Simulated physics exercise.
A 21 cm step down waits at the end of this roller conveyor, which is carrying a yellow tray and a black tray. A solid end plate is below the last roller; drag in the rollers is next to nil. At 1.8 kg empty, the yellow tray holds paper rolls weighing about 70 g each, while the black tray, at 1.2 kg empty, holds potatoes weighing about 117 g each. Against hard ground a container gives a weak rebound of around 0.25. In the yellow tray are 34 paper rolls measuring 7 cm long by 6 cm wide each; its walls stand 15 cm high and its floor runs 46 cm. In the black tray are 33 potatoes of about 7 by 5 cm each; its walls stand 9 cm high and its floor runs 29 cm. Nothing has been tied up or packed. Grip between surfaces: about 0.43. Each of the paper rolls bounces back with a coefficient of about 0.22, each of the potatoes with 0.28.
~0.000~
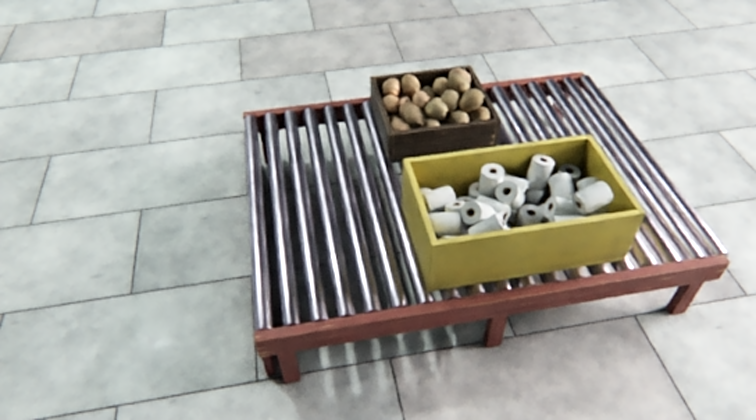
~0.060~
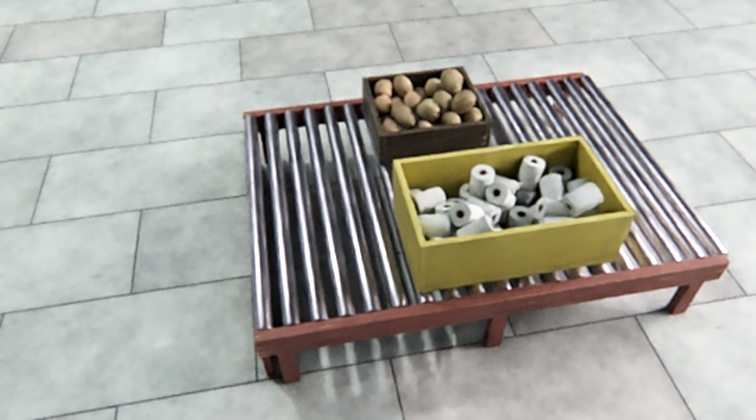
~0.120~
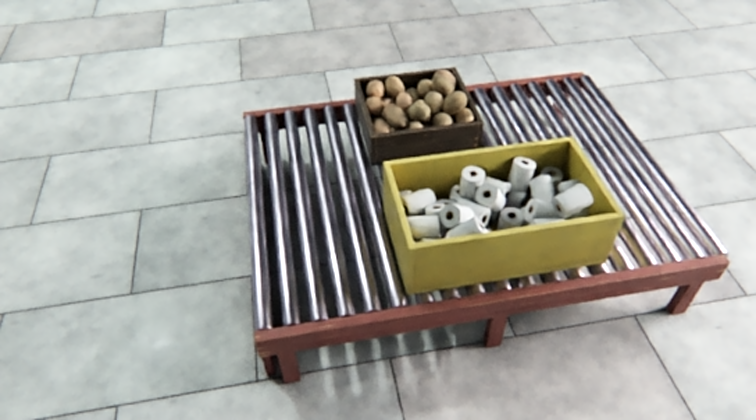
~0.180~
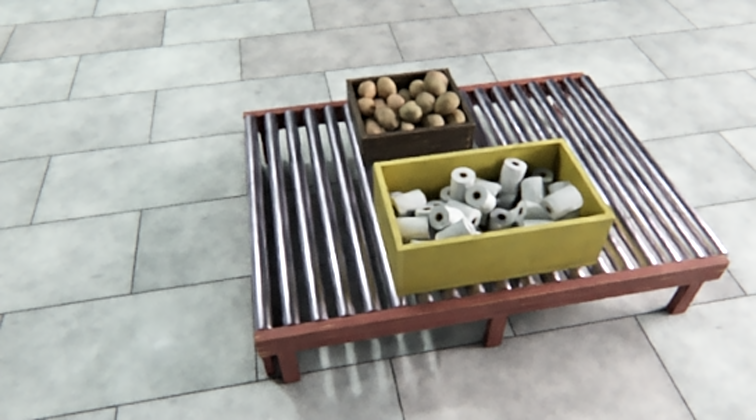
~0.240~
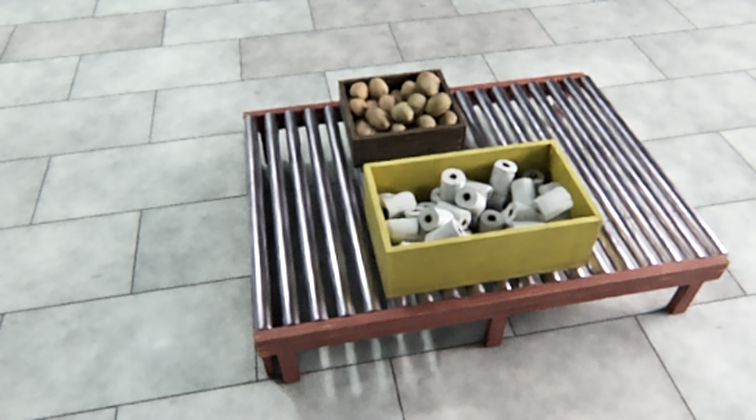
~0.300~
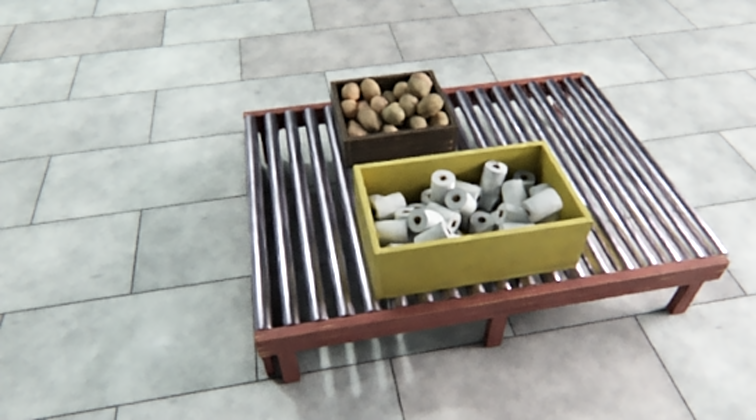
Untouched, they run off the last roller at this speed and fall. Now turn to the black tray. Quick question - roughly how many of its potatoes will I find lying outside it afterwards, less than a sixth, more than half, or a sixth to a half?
The container is going to empty by a sixth to half.
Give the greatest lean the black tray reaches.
Max lean: Roughly 55 degrees.
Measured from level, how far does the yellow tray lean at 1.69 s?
Lean: Around 0°.
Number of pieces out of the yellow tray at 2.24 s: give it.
Yellow tray: About 0.
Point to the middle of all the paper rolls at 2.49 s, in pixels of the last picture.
They're centred near (167, 299).
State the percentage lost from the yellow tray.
For the yellow tray, 0 percent.
After 0.90 s, the front runs out over the edge.
After 1.69 s, the yellow tray is level with 0 of 34 out and the black tray leans 50° with 3 of 33 out.
After 1.89 s, the yellow tray leans 27° with 0 of 34 out and the black tray leans 53° with 10 of 33 out.
After 2.24 s, the yellow tray leans 35° with 0 of 34 out and the black tray leans 49° with 11 of 33 out.
Outcome (at 2.49 s), the yellow tray leans 35° with 0 of 34 out and the black tray leans 49° with 11 of 33 out. Asked share, 11 of 33, 33 per cent.
